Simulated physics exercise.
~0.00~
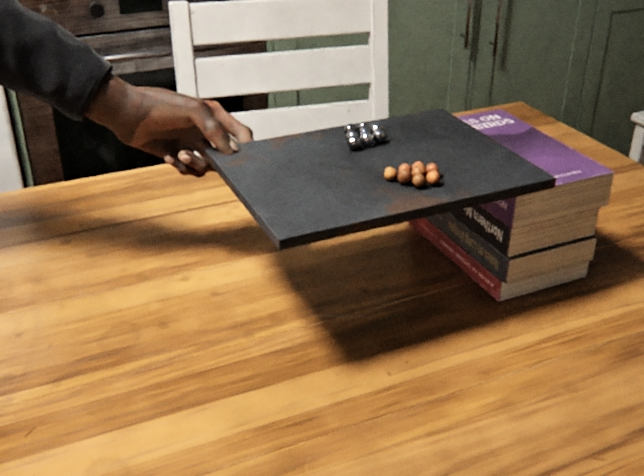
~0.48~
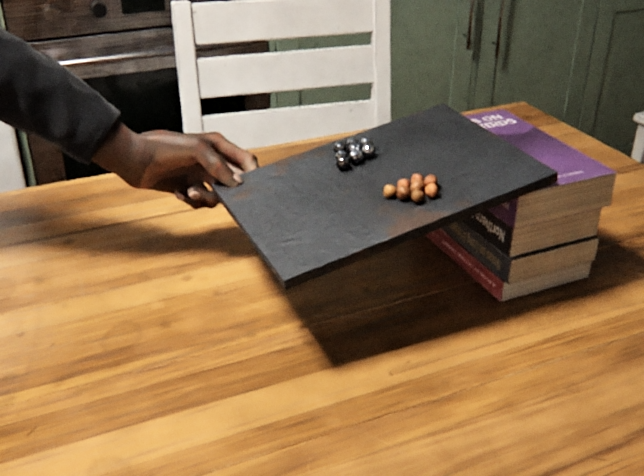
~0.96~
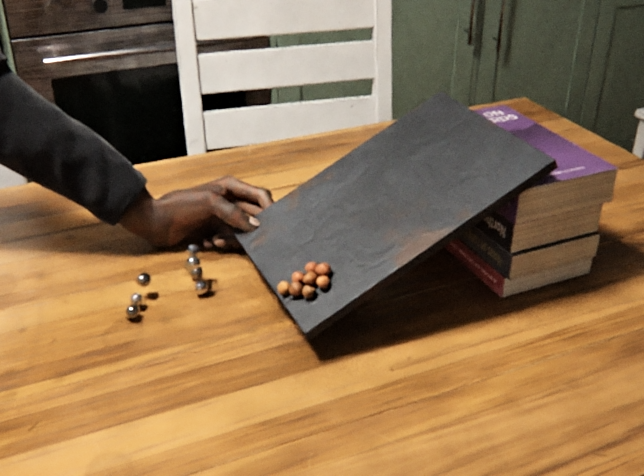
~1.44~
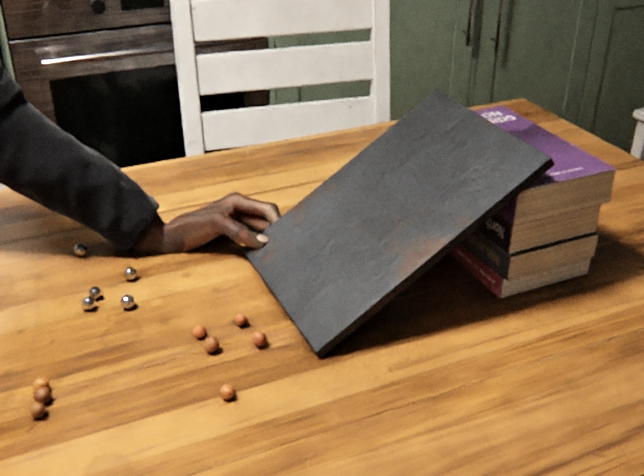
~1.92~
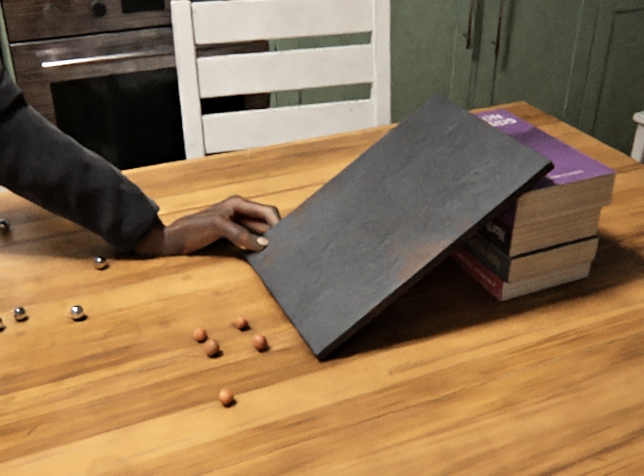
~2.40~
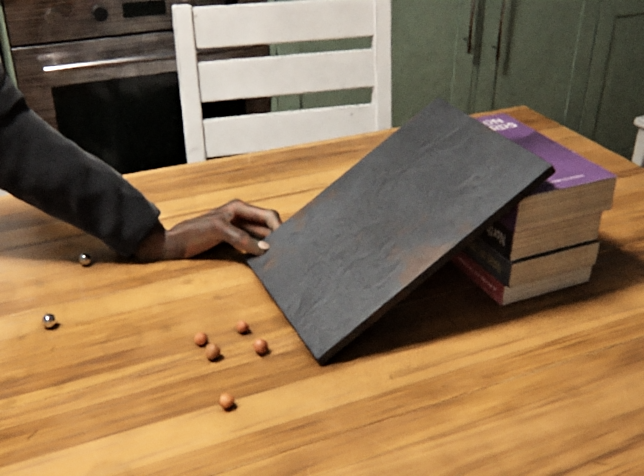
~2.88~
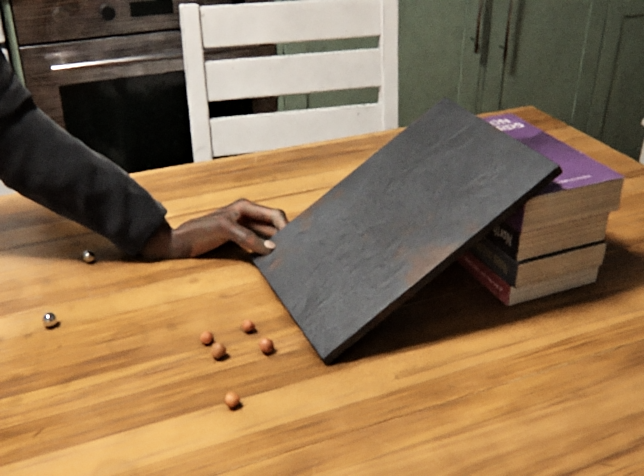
Shiny metal balls roll off a tilting board ahead of small brown balls and scatter farther left.
